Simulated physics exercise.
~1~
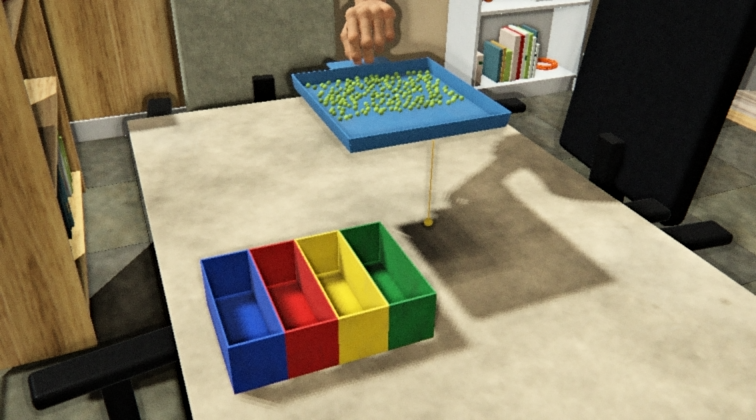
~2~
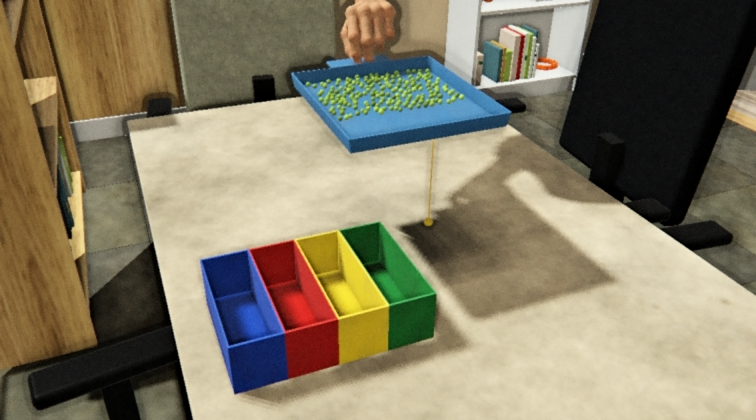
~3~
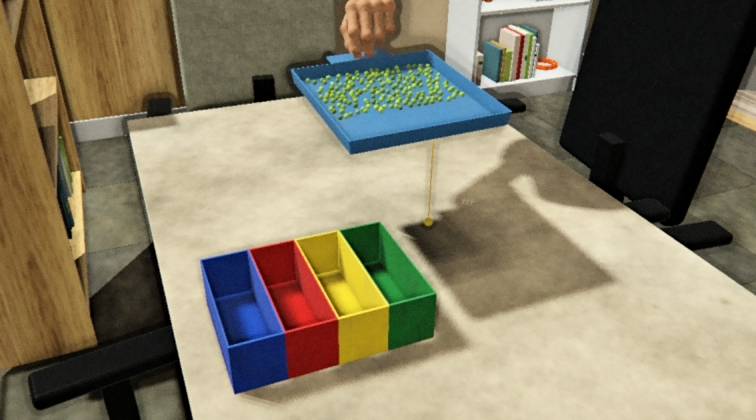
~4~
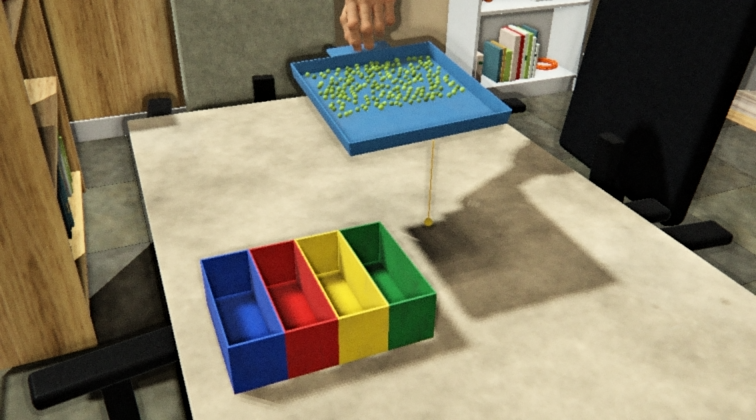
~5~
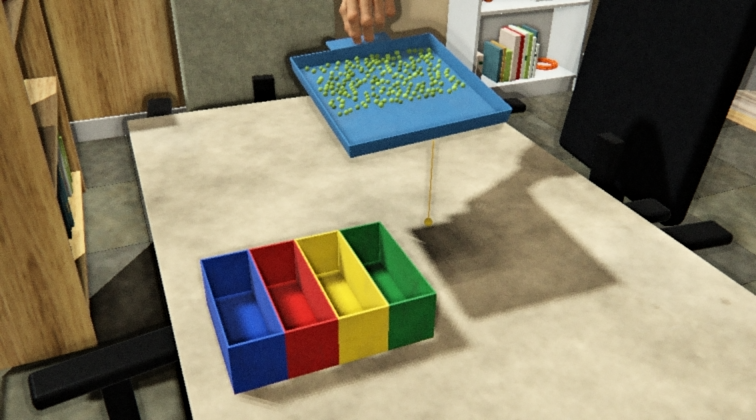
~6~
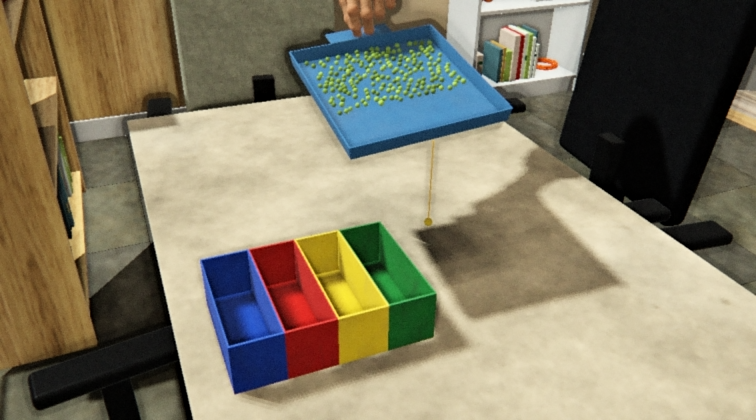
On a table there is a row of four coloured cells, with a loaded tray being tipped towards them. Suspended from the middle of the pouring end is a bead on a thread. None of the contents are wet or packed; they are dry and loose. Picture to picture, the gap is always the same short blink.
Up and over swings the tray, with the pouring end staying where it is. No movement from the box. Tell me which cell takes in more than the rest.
I would say the green cell.
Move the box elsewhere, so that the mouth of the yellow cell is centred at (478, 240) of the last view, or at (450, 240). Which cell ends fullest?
The first time it is the blue cell, and the second time it is the blue one.
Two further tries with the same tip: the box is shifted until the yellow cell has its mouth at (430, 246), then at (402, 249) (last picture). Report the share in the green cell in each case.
Around 0 and then 0 per cent.
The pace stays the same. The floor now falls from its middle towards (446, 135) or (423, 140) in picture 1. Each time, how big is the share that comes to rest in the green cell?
Lab note: Try 1 = 0 %, try 2 = 40 %.
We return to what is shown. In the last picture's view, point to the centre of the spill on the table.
Near (430, 288).
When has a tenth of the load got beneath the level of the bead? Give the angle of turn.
The tilt is near 95° by then.
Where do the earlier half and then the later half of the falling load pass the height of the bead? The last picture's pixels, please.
Roughly at (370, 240) first, and then at (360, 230).
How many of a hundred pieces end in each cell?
Looks like the blue cell ends near 0 %, the red cell near 0 %, the yellow cell near 20 %, and the green cell near 80 %.
Soon after the last picture, tray tipped steeply; nearly all on the tray; a stray few in the green cell; a stray few falling or outside the box.
A little later, tray tipped right over; nearly all on the tray; a small part in the green cell; a stray few in the yellow cell; a stray few falling or outside the box.
Later still, tray tipped past a quarter turn; most in the green cell; about a quarter in the yellow cell; a small part falling or outside the box.
At rest, tray tipped past a quarter turn; most in the green cell; about a quarter in the yellow cell; none in the blue cell; none in the red cell; a small part outside the box.
